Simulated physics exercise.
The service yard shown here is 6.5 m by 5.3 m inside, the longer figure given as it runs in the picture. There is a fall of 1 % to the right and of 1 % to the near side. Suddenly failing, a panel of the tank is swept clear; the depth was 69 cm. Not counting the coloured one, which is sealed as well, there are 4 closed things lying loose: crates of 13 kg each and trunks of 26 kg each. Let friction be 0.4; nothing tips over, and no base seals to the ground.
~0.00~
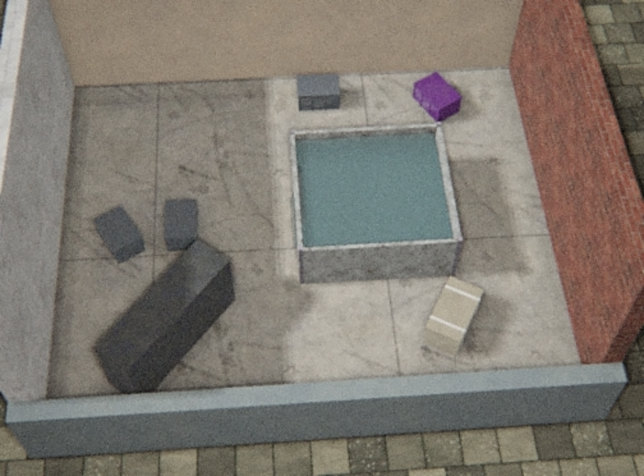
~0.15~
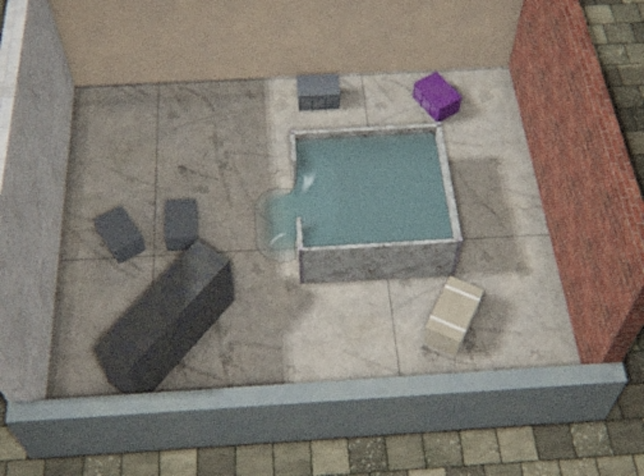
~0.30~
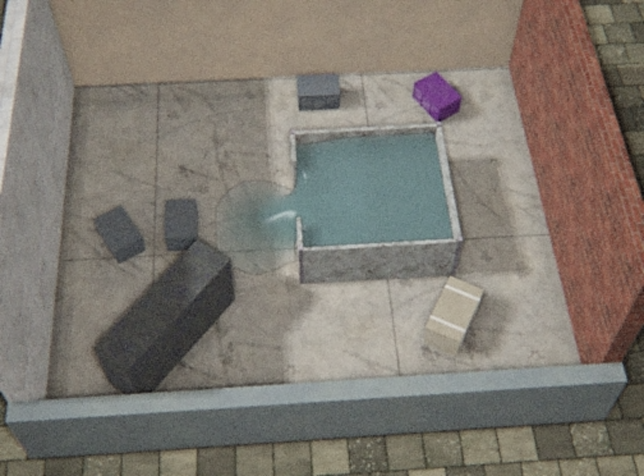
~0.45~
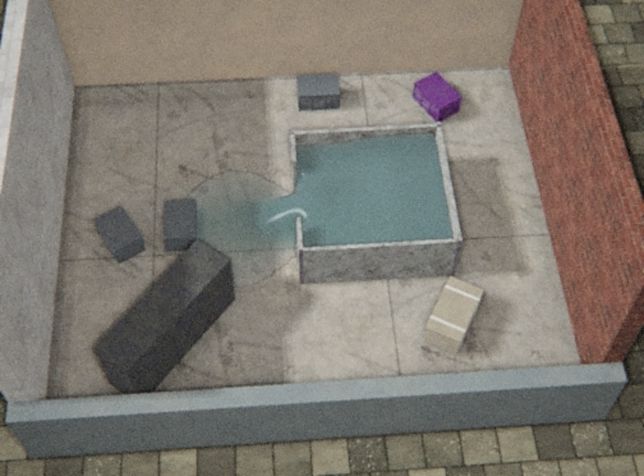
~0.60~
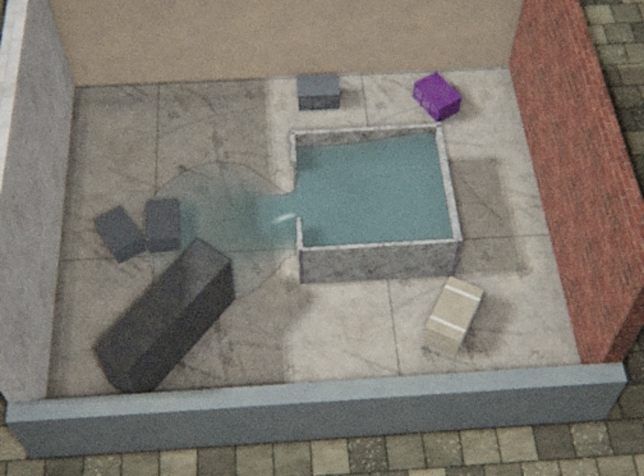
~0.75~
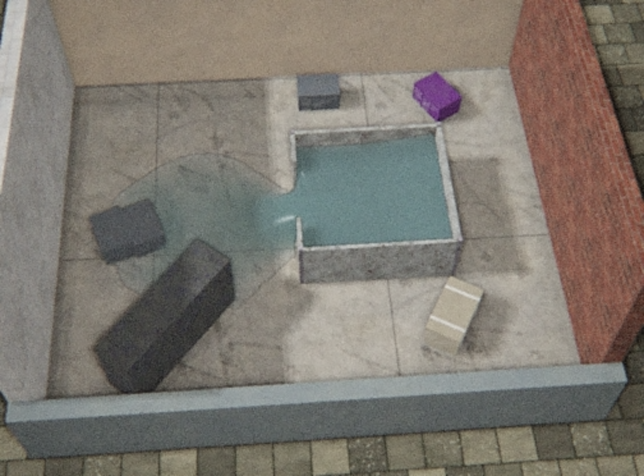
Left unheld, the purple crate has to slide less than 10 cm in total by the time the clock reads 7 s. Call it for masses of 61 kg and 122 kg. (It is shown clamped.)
My call: Even the lighter mass does it.
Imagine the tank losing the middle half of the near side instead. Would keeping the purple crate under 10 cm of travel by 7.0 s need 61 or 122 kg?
Then I'd expect the light mass to do.
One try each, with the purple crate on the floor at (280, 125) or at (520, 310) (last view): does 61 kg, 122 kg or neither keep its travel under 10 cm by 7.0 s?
Light one suffices, then light one suffices.
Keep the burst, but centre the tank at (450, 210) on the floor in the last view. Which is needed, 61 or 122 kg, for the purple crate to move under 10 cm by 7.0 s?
In that case the answer is that either mass works.
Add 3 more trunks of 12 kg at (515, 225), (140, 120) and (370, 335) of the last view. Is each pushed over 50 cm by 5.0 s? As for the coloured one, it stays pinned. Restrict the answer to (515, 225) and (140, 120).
First one stayed within, second went beyond.
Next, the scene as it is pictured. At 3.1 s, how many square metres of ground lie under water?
Around 18 m2 of it.
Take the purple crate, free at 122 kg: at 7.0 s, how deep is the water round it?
Something like 6 centimetres.
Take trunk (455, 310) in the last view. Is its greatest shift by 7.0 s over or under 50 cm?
Answer: Under.
After 1.4 s the purple crate would be 0 cm from its start with 61 kg and 0 cm from its start with 122 kg; 0 cm of water round it then.
After 3.1 s the purple crate would be 0 cm from its start with 61 kg and 0 cm from its start with 122 kg; 0 cm of water round it then.
After 4.9 s the purple crate would be 0 cm from its start with 61 kg and 0 cm from its start with 122 kg; 1 cm of water round it then.
After 7.0 s the purple crate would be 0 cm from its start with 61 kg and 0 cm from its start with 122 kg; 6 cm of water round it then.
